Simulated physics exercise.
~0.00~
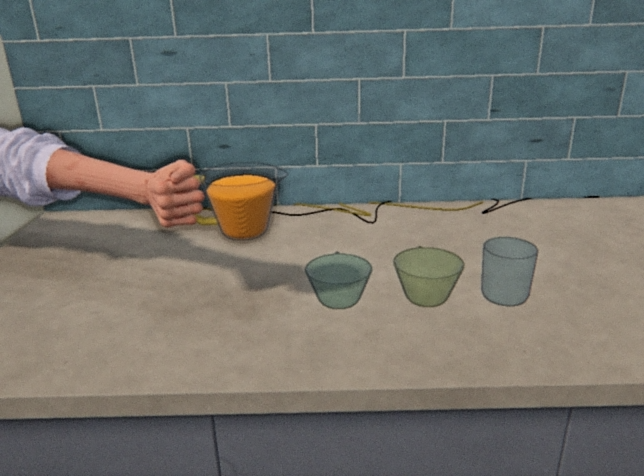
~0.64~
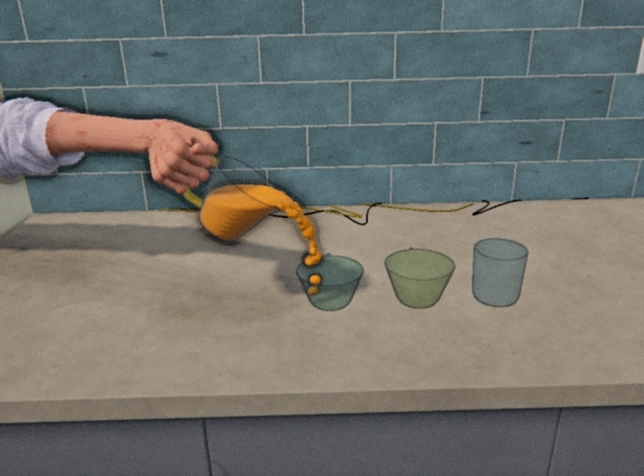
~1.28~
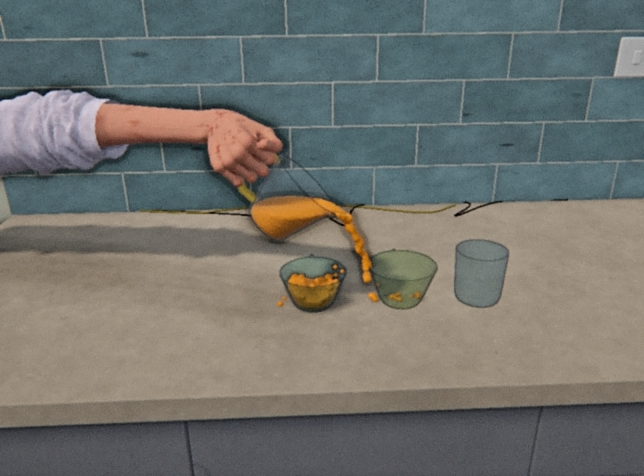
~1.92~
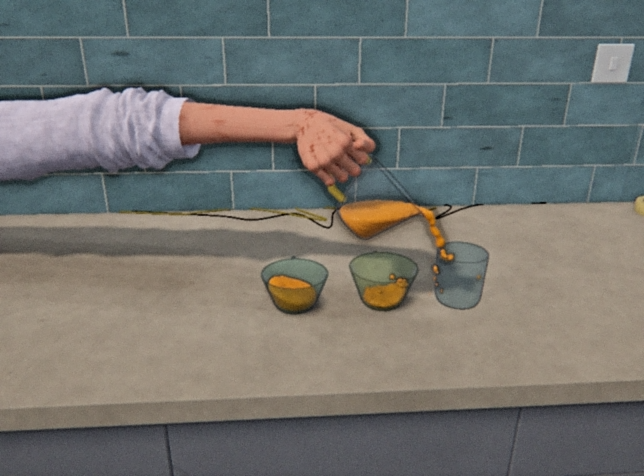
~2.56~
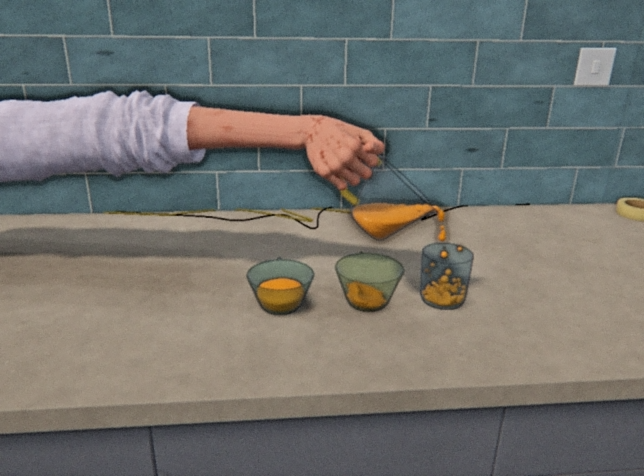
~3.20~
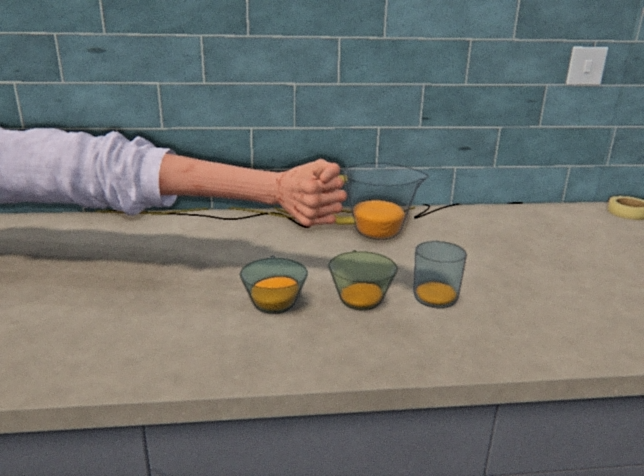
A hand tilts a jug, pours orange juice into three cups moving rightwards, then rights it.
